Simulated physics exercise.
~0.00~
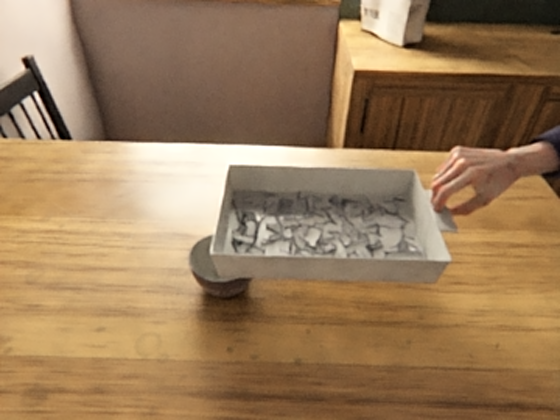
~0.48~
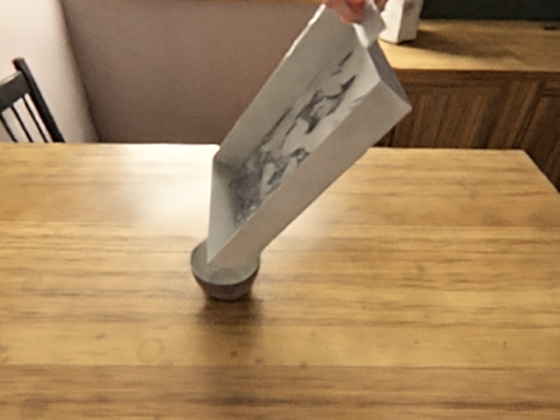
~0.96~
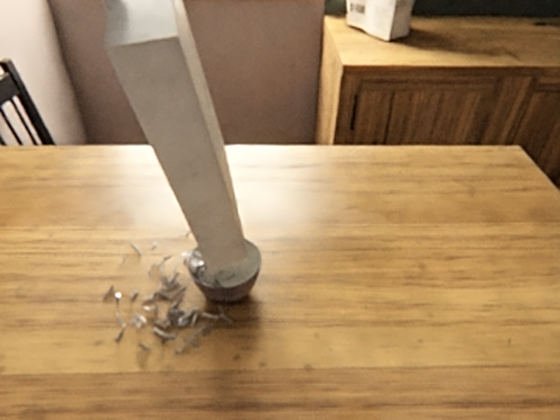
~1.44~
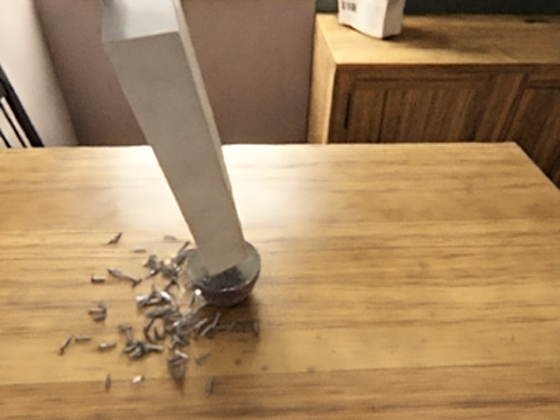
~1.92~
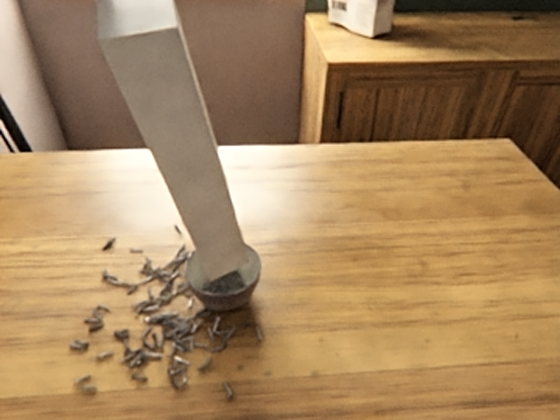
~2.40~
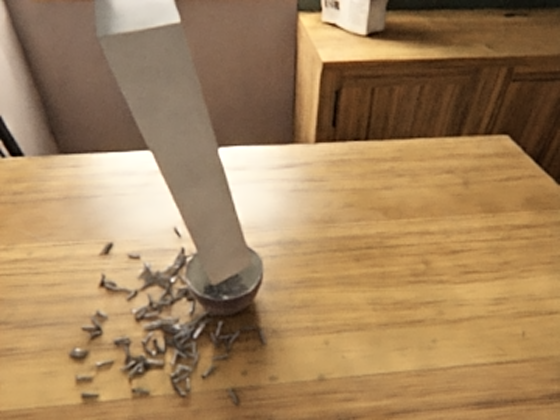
A hand tipped a pale drawer tray full of small grey metal pieces steeply over a little bowl on a wooden table, and the pieces poured out, some landing in the bowl but many scattering across the tabletop to its left and front.
